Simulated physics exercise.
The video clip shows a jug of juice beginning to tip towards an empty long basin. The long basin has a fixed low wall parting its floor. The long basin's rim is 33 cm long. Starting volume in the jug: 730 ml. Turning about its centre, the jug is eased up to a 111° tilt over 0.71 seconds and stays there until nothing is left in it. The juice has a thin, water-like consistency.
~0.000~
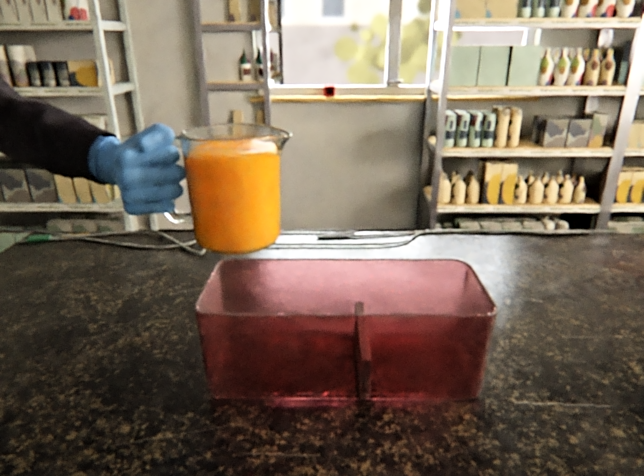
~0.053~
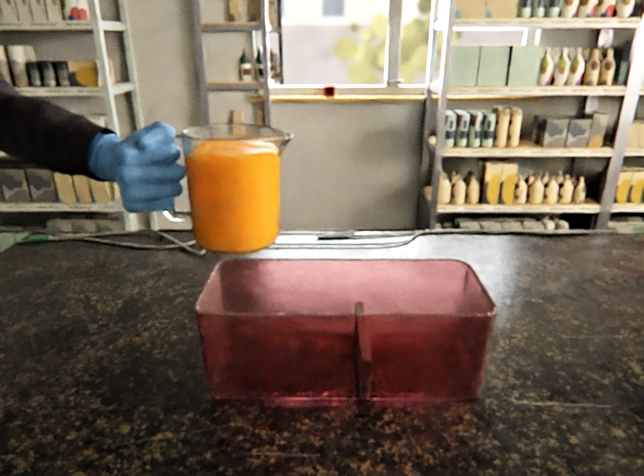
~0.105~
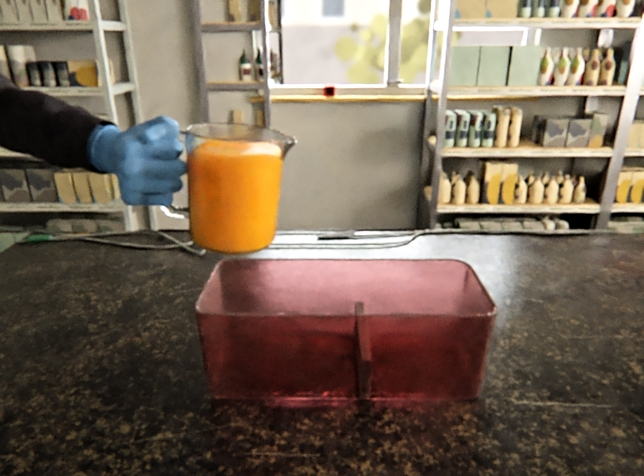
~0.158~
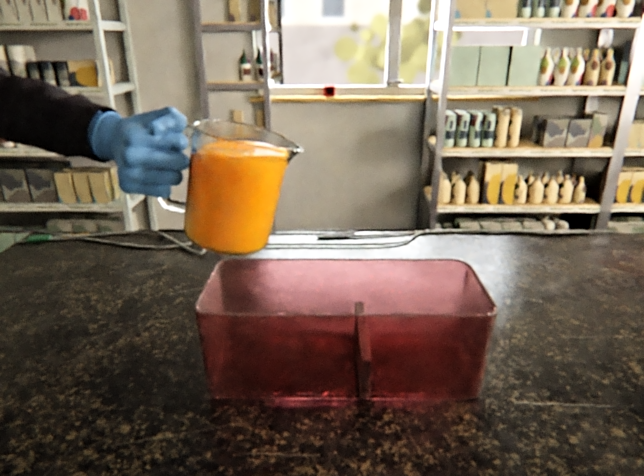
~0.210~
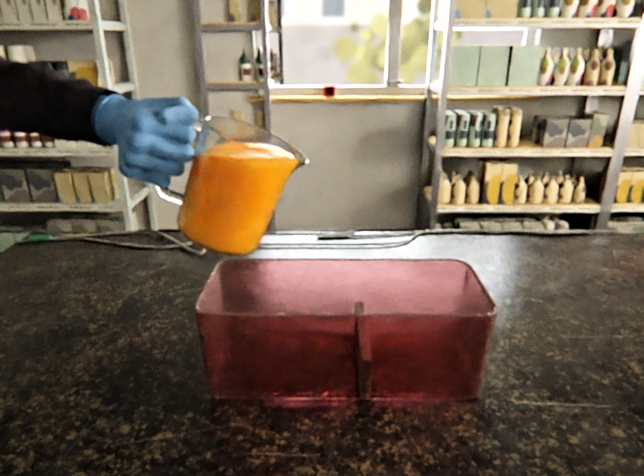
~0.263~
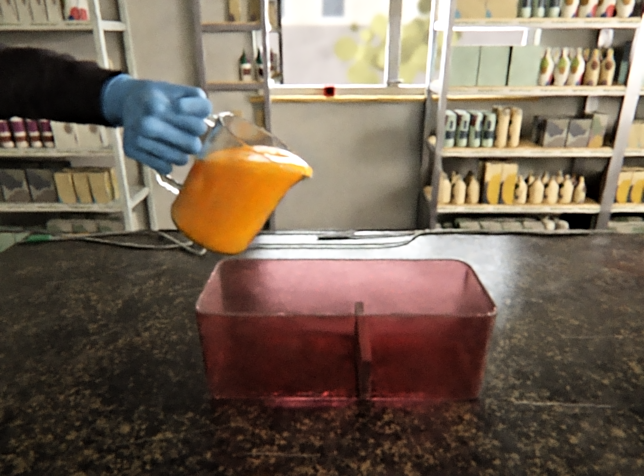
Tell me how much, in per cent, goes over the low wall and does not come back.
I would say about 15 per cent.
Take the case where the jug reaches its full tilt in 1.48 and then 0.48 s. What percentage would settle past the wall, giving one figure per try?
First 35, then 10 per cent.
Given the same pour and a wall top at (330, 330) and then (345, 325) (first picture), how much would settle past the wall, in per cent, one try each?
I'd put it at about 80 per cent for the first and about 40 per cent for the second.
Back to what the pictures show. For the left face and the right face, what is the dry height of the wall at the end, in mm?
Noted: Left near 28 mm, right near 46 mm.
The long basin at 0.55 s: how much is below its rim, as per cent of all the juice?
Roughly 20 per cent.
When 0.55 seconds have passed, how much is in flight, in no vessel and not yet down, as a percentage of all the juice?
Near 22 per cent at that time.
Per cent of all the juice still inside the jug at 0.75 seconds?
About 12 per cent.
By 0.55 s the tilt is 97° and 57 per cent is still to pour, 11 is left of the wall and 9 right of it.
By 0.75 s the tilt is 111° and 12 per cent is still to pour, 64 is left of the wall and 14 right of it.
By 0.97 s the tilt is 111° and 1 per cent is still to pour, 79 is left of the wall and 14 right of it.
By 1.21 s the tilt is 111° and 0 per cent is still to pour, 82 is left of the wall and 15 right of it.
At rest 82 per cent lies left of the wall, 15 right of it and 4 outside.
